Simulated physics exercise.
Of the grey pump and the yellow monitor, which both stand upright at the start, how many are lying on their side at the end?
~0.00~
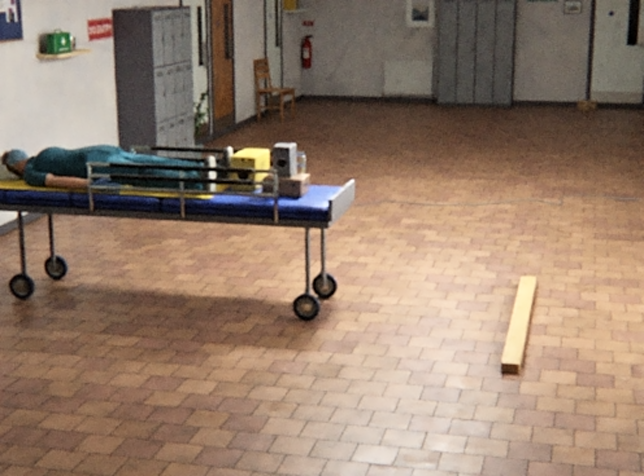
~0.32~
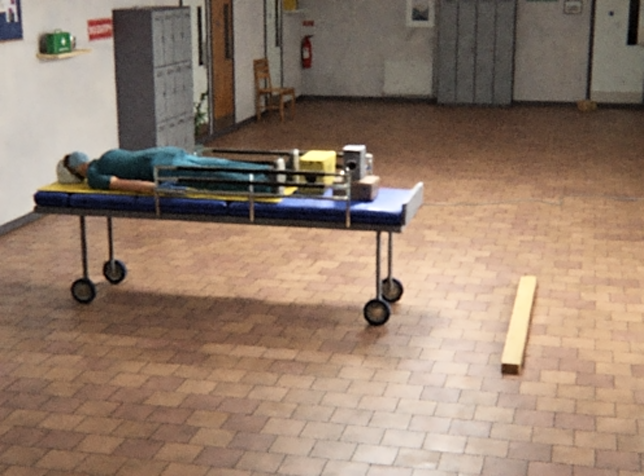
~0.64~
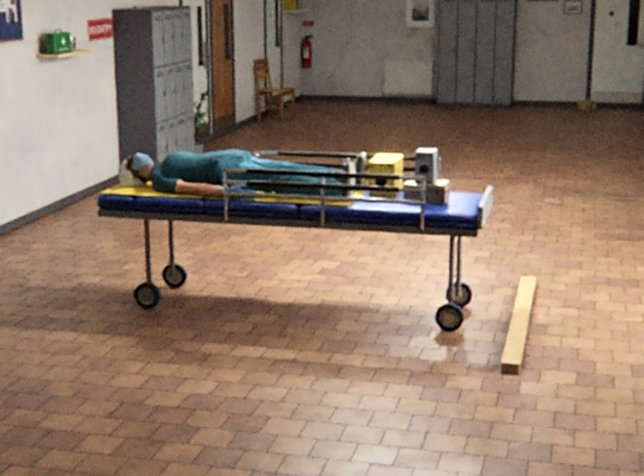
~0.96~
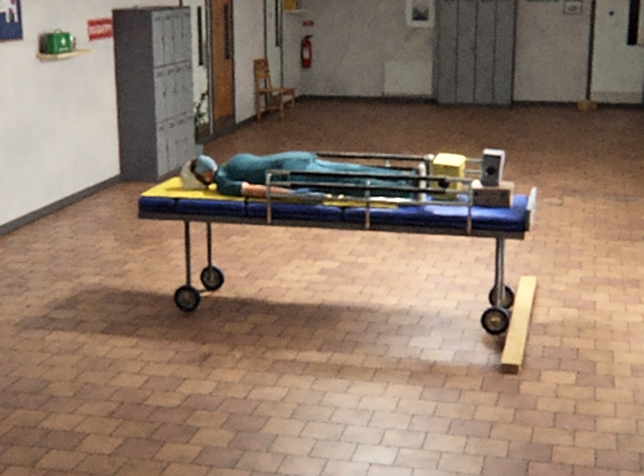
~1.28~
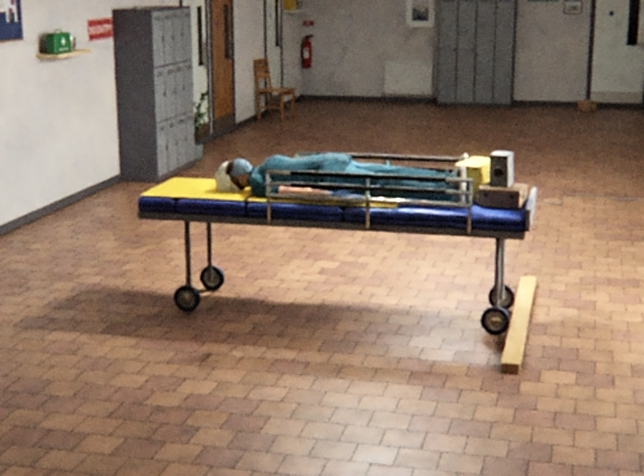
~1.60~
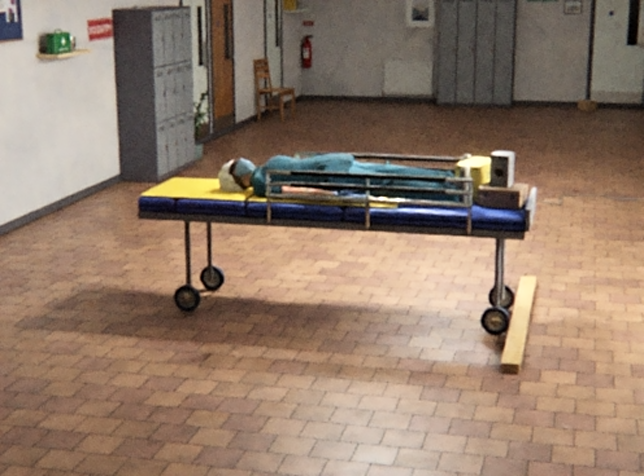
None of them are lying on their side at the end. The grey pump and the yellow monitor are both still upright on the trolley.
